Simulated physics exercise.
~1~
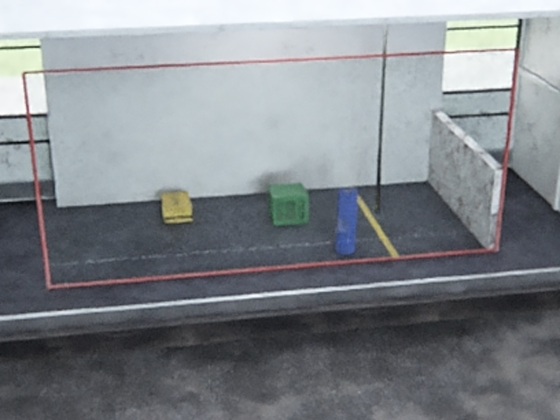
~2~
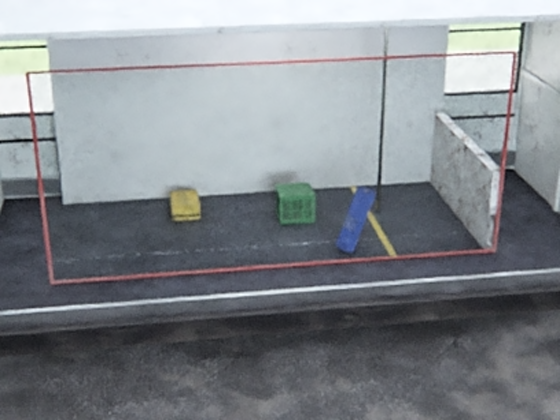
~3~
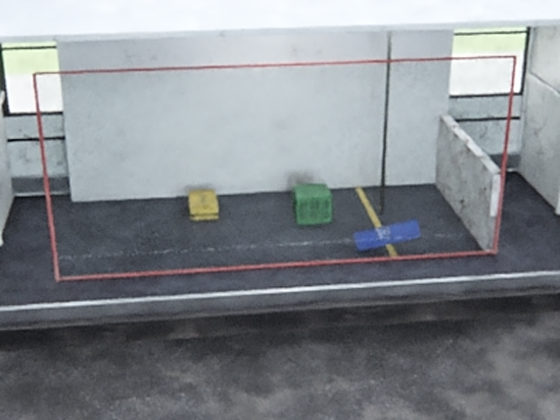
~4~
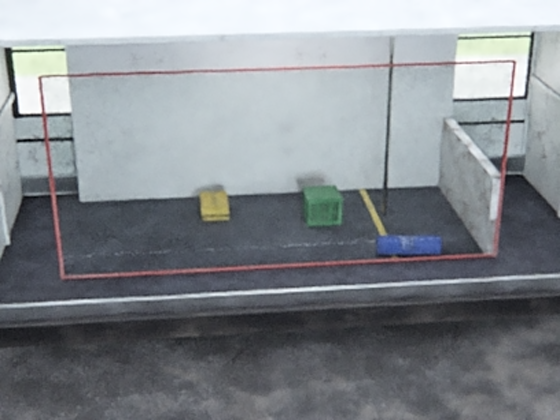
A blue roll stands upright on the dark floor of a bay with pale walls, just left of a yellow line, seen from the front and slightly above. A green crate sits left of it near the middle, and a yellow carton sits farther left, all inside a thin red outline. The roll leans over to the right while the crate and carton slide slightly right. The roll then topples onto its side across the line, and the other two keep sliding. Finally the roll lies beyond the line, while the crate and carton remain upright, short of it.
